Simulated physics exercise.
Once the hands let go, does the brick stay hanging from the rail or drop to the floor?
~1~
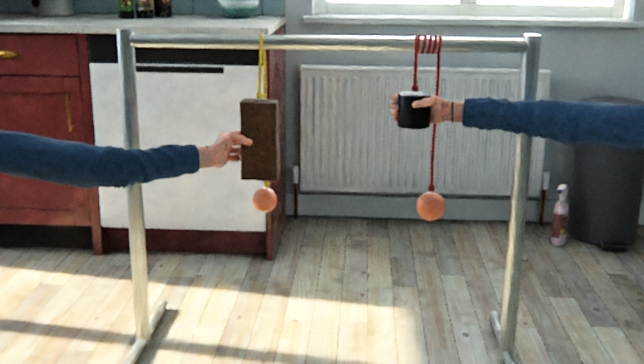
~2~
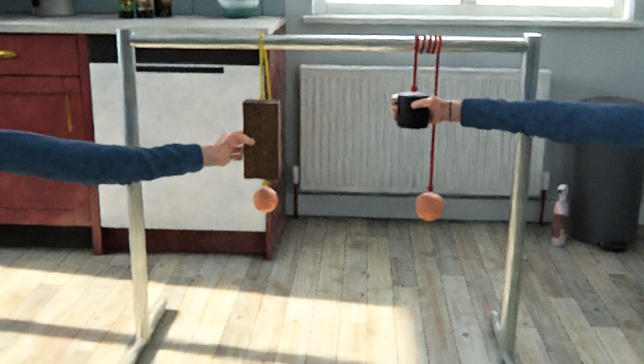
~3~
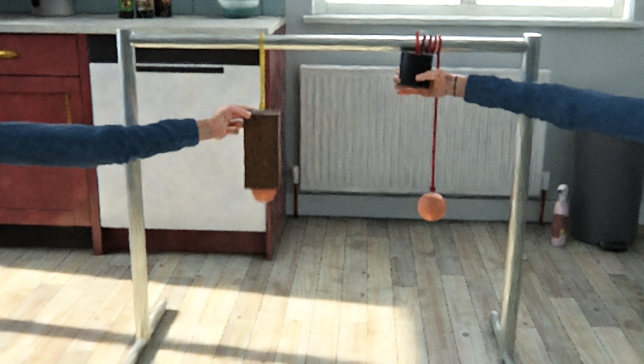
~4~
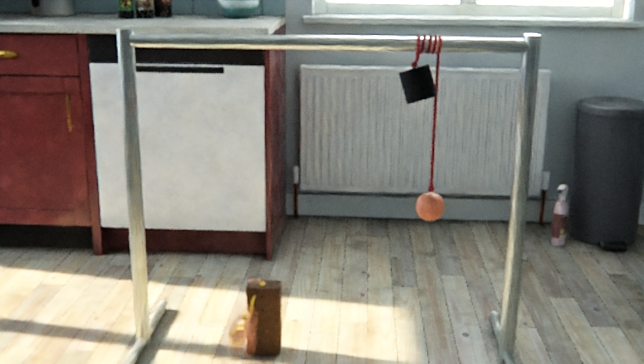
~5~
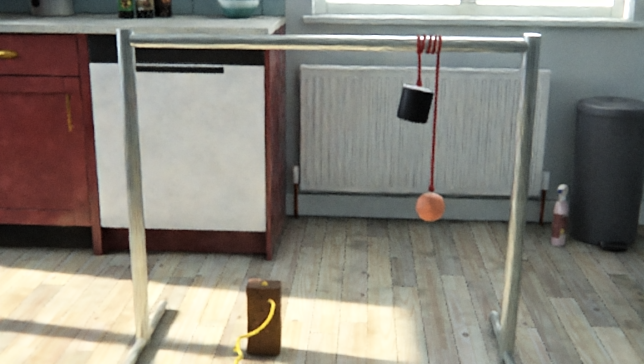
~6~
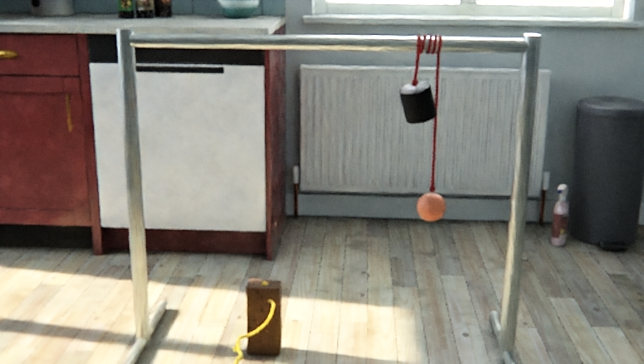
The brick drops to the floor and brings its yellow cord down with it, while the black cylinder stays hanging from the rail.
